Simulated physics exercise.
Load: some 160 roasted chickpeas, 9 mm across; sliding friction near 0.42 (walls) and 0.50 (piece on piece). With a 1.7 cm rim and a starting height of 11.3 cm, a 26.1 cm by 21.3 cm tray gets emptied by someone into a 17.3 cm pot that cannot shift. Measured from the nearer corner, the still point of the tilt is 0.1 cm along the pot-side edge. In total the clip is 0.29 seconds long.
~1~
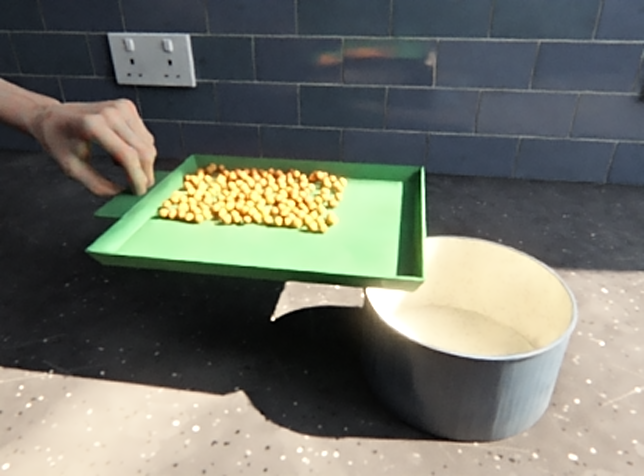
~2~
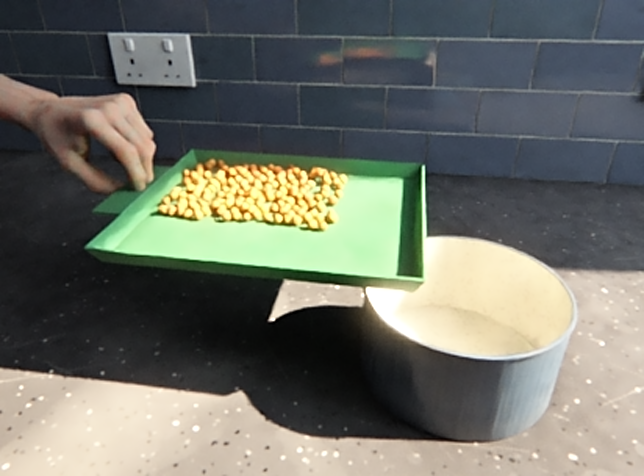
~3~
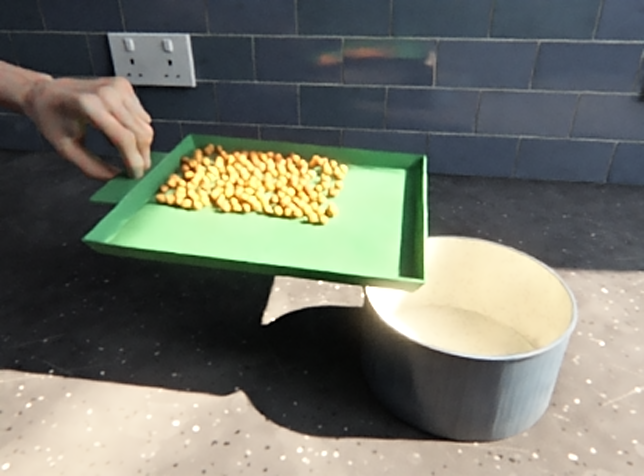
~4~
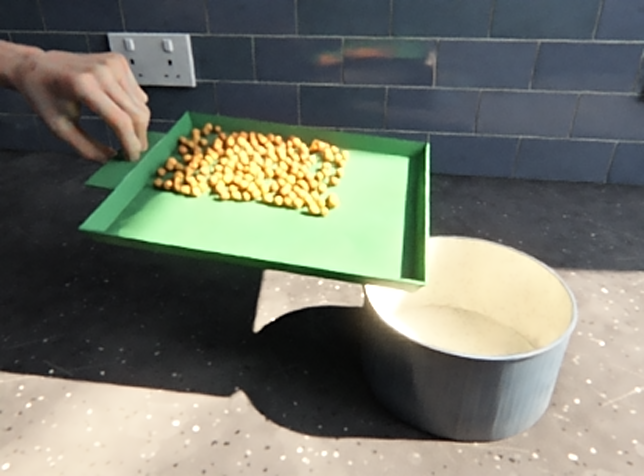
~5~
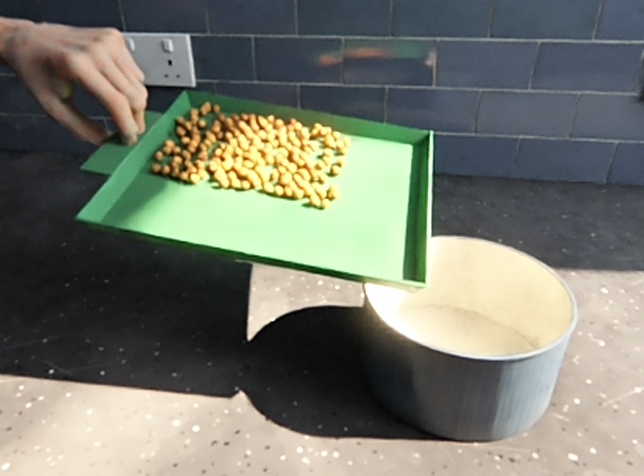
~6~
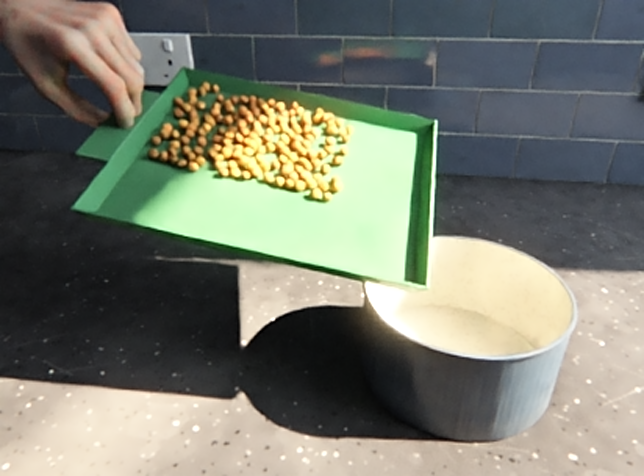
A hand steadily raising the left side of a green tray of roasted chickpeas beside a pot on a speckled worktop.
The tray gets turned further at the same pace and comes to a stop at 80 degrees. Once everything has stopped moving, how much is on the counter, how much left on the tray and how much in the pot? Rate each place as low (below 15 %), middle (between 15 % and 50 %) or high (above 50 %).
Ratings: Counter high; tray low; pot middle.
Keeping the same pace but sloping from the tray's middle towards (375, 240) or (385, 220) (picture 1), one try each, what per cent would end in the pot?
90 and 35 %.
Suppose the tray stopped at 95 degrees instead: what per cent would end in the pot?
Result: Close to 35 %.
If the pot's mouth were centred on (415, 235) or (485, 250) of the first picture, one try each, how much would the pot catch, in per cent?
Close to 0 in a hundred, then close to 0 in a hundred.
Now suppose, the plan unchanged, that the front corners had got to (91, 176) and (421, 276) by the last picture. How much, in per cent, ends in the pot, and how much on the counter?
You'd end with pot at 100 and counter at 0.
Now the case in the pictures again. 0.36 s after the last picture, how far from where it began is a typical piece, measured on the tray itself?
Displacement on the tray: Roughly 13 cm.
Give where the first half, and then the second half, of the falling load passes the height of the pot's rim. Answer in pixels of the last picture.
Earlier half at about (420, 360), later half at about (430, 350) in pixels.
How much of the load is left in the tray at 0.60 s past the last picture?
It works out to near 40 per cent of the load.
Then, 0.36 s after the last picture, tilt 48 degrees; the tray holds 100 %, the pot 0 %.
Then, 0.60 s after the last picture, tilt 68 degrees; the tray holds 40 %, the pot 10 %.
Then, 0.95 s after the last picture, tilt 80 degrees; the tray holds 5 %, the pot 25 %.
In the end, counter 65 %, tray 0 %, pot 35 %.
